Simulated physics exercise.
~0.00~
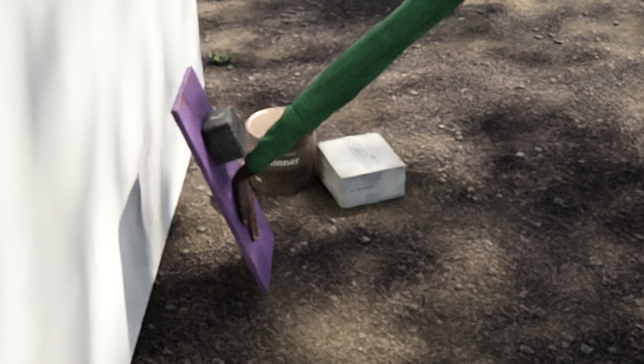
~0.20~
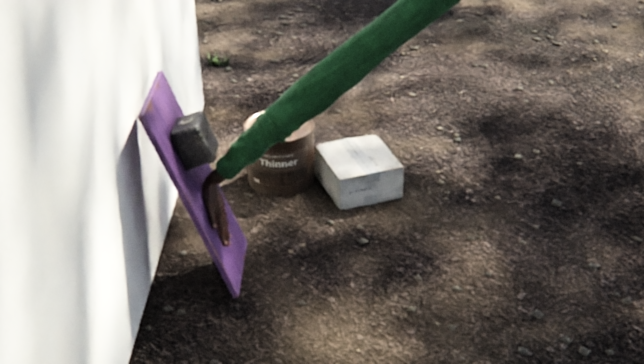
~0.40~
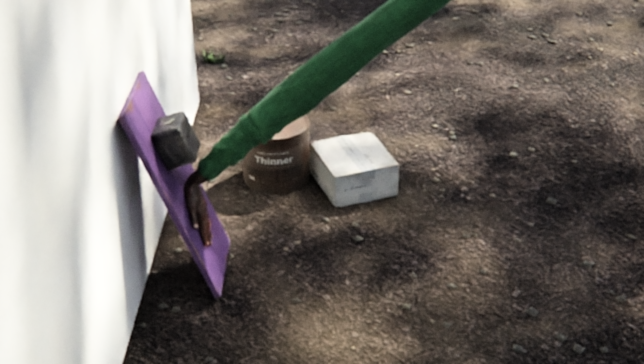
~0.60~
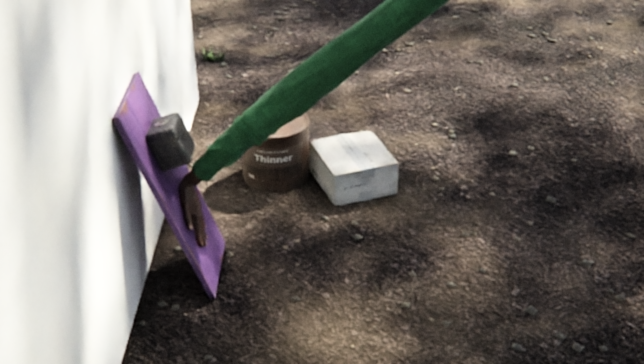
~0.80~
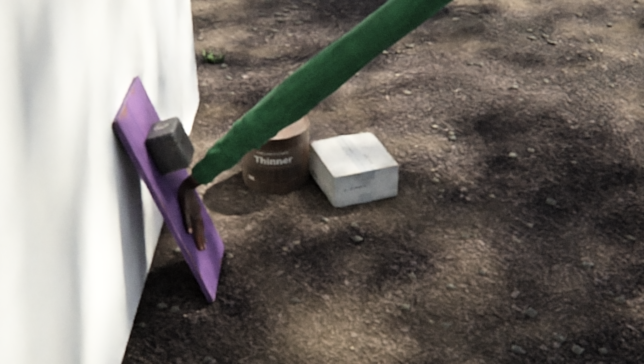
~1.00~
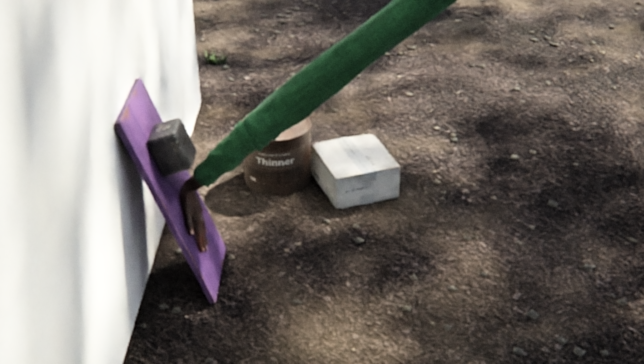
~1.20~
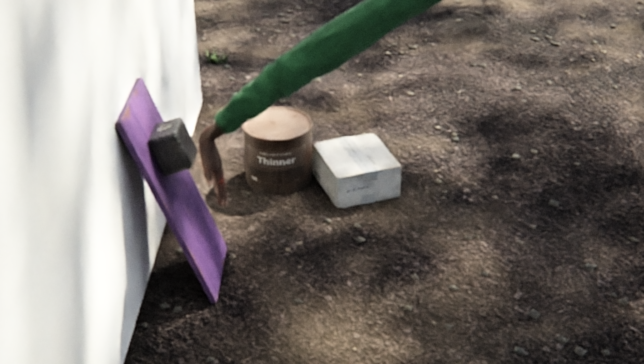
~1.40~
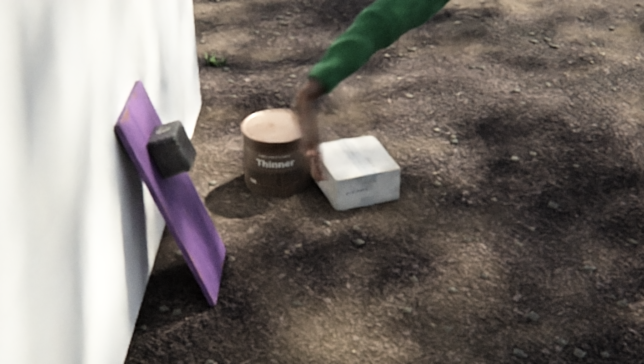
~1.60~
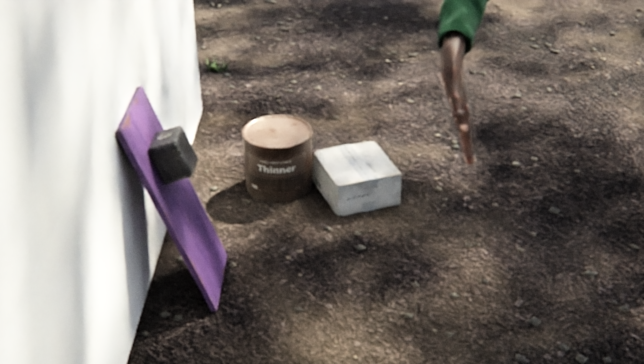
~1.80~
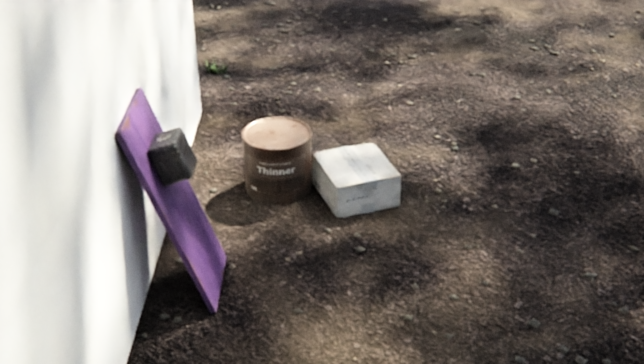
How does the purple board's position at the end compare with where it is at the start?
At the start the purple board is held farther to the right, and by the end it is a little farther left, leaning against the white wall on its own.
